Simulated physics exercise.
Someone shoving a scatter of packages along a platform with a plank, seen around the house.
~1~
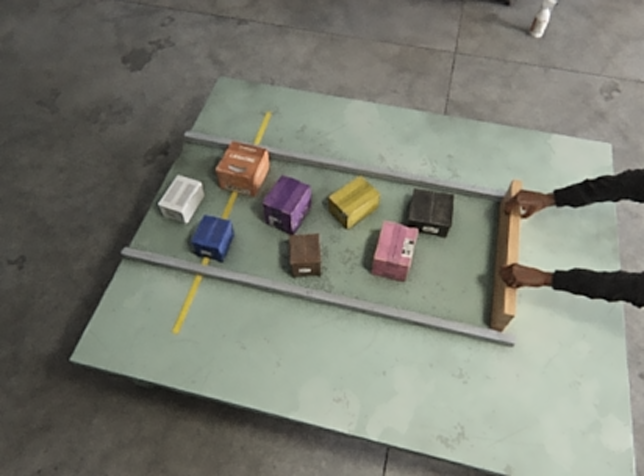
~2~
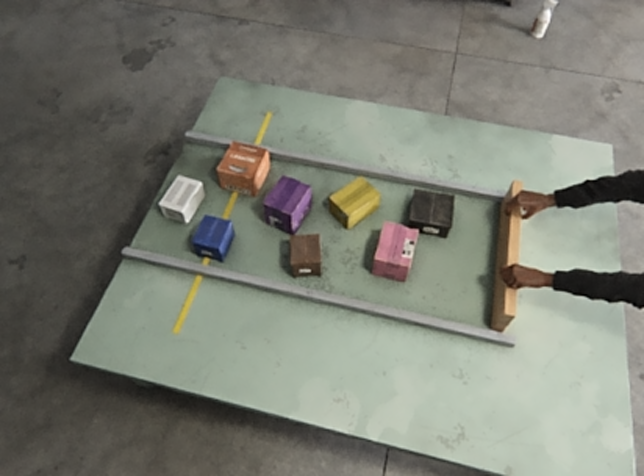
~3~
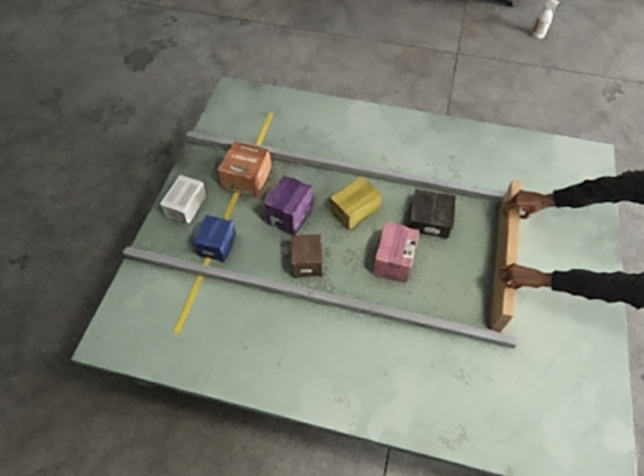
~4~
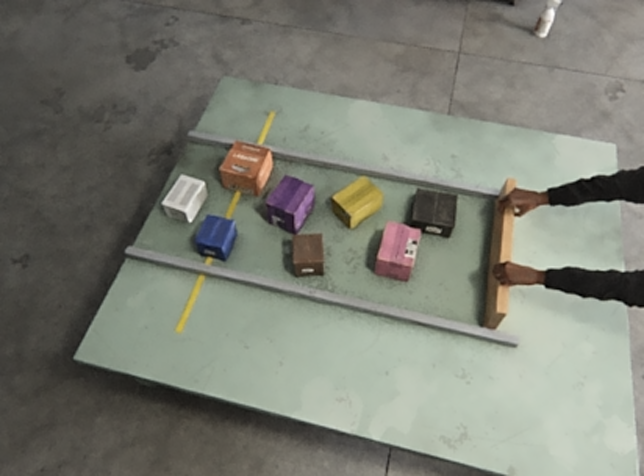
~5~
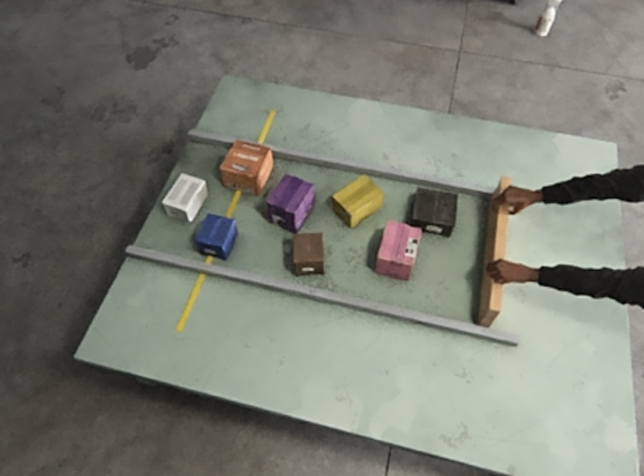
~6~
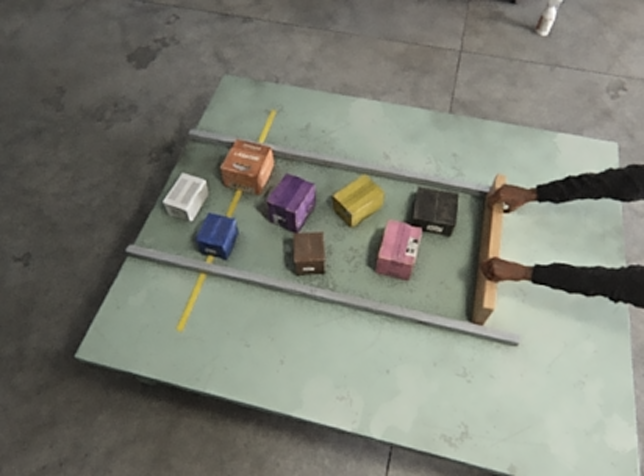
On a pale green platform, two hands slide a wooden plank slightly left between rails, while eight scattered colourful packages stay still.
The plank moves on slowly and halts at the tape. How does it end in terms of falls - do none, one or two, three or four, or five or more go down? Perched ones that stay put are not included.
The tally of those that come down is below three but not nil.
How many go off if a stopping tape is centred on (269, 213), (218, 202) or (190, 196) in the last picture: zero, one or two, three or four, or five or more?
Taking the places in the order asked: None, then either three or four, then five or over.
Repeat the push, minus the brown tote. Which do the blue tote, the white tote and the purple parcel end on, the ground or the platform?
Here's how it goes: The blue tote is still up there, the white tote ends up down, and the purple parcel is still up there.
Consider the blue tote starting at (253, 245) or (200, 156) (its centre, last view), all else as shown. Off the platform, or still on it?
The blue tote stays put the first time and is gone the second time.
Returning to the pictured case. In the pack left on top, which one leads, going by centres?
Orange box.
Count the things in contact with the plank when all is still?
3 of them.
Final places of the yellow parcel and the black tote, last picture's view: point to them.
I'd put one at around (185, 179) and the other at around (226, 169).
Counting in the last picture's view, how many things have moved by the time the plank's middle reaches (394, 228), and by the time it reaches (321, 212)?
First 3 and then 6.
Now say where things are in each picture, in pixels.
The first picture shows white tote (182, 200); blue tote (214, 239); orange box (244, 169); plank (507, 253); tape (229, 207).
The second picture shows blue tote (215, 239); yellow parcel (355, 203).
The third picture shows orange box (246, 169); pink parcel (396, 252).
The fourth picture shows white tote (186, 199); black tote (434, 213).
The fifth picture shows blue tote (218, 237); brown tote (309, 255).
The sixth picture shows white tote (187, 198); blue tote (218, 237); orange box (248, 167); plank (490, 248); tape (233, 205).
Soon after, none off yet; white tote at rest near (187, 198); blue tote at rest near (218, 237); orange box at rest near (248, 167).
Then, none off yet; white tote at rest near (187, 198); blue tote at rest near (218, 237); orange box moved a little near (240, 164).
Further on, none off yet; white tote moved a little near (170, 198); blue tote moving near (217, 236); orange box moved about its own width near (205, 155).
By the end, the number that fall off is one or two; fallen, white tote.
